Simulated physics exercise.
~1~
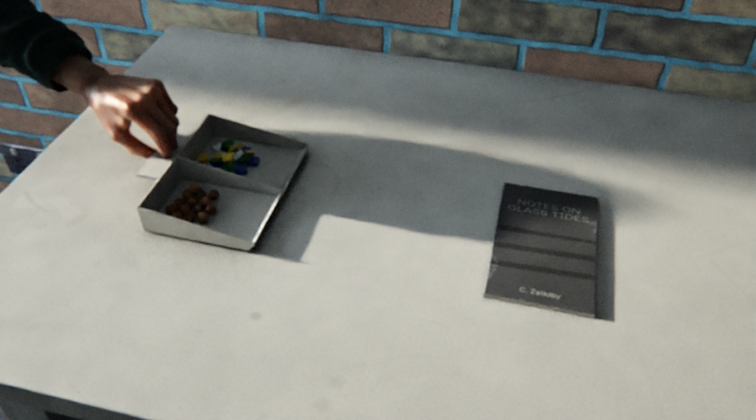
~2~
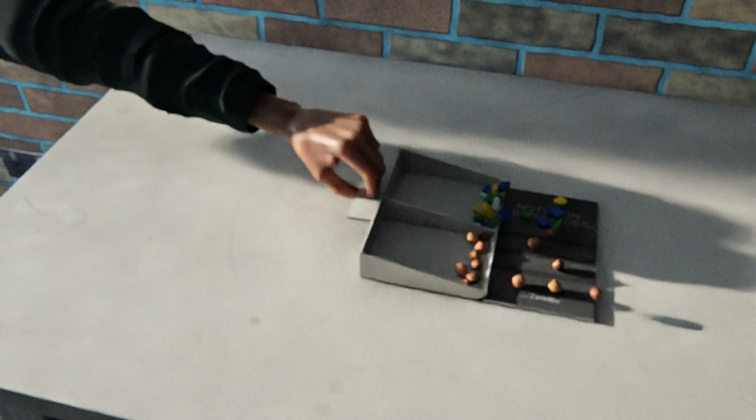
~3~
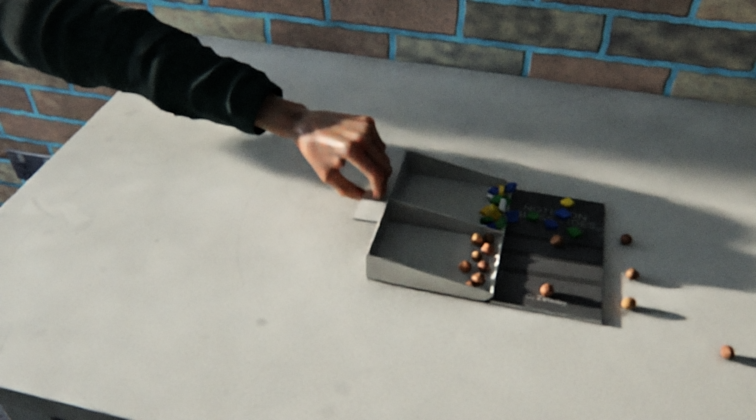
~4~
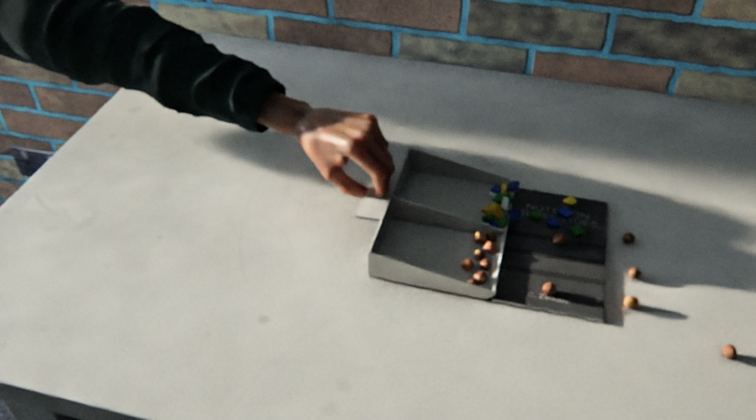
The footage shows a hand sliding a shallow two-section tray of brown balls and small blue, green and yellow pieces right to a thin dark book, where it stops and some of both spill over the low edge, several balls resting on the table beyond.
